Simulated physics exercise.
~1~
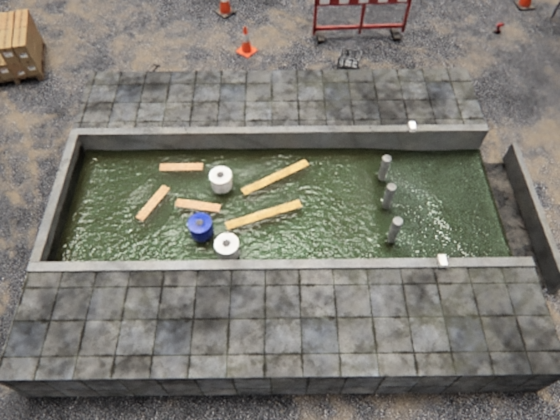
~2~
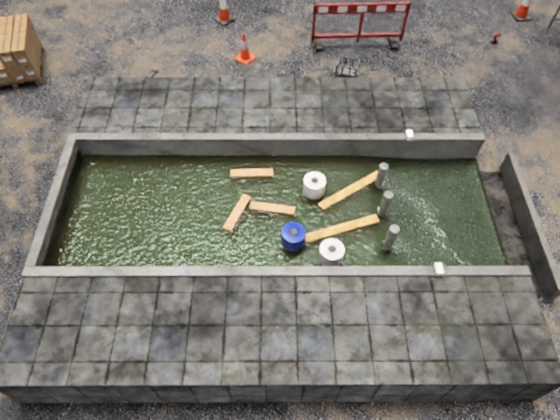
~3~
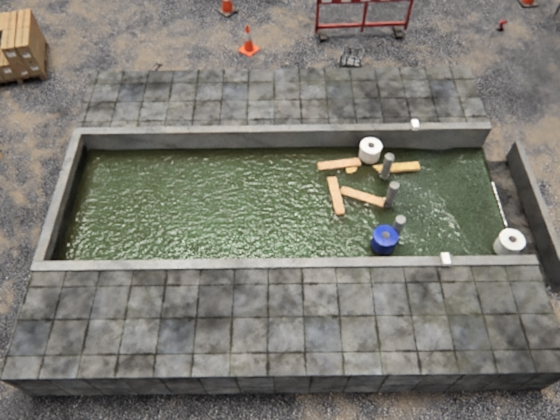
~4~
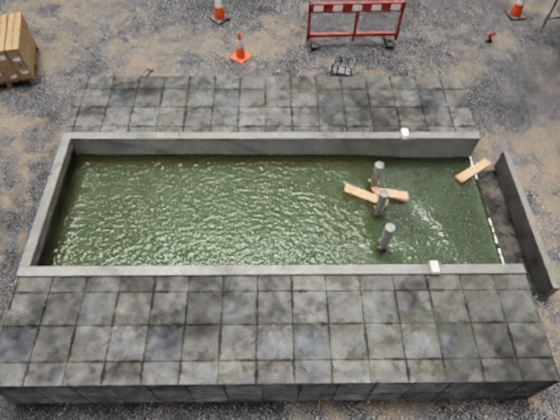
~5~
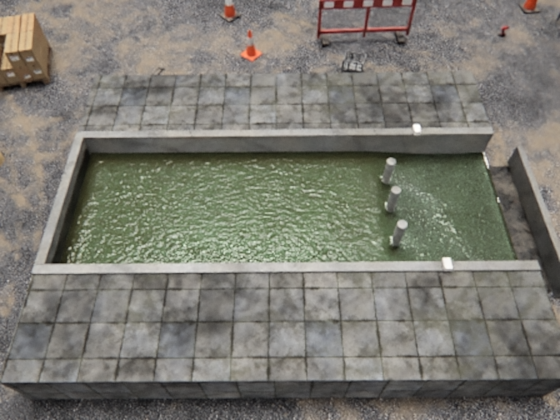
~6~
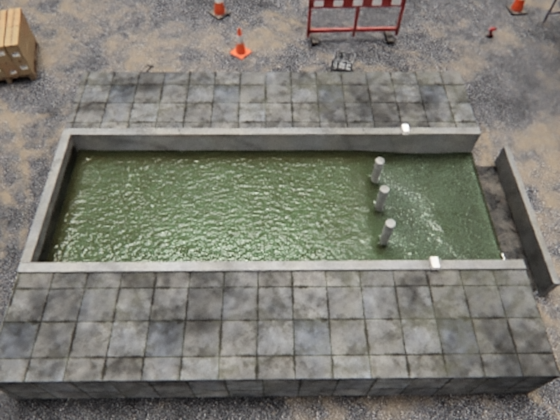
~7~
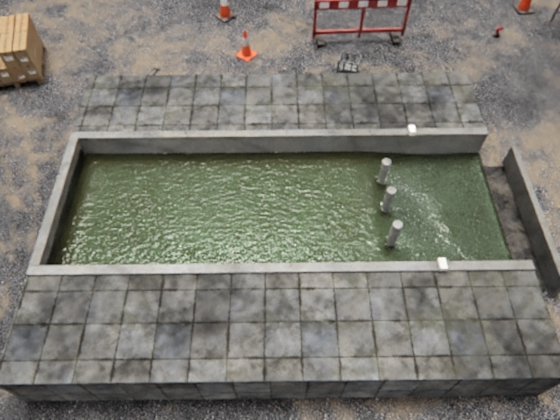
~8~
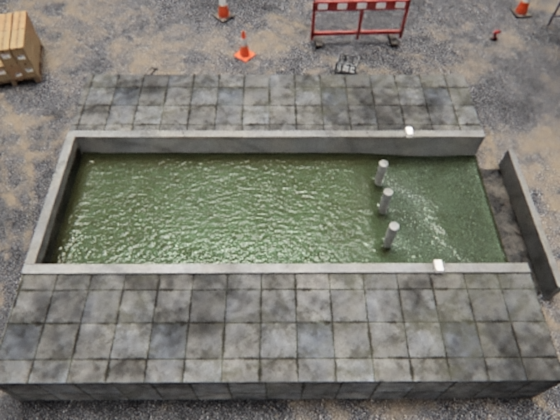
A green water channel carries planks and tubs right past posts until all are gone.
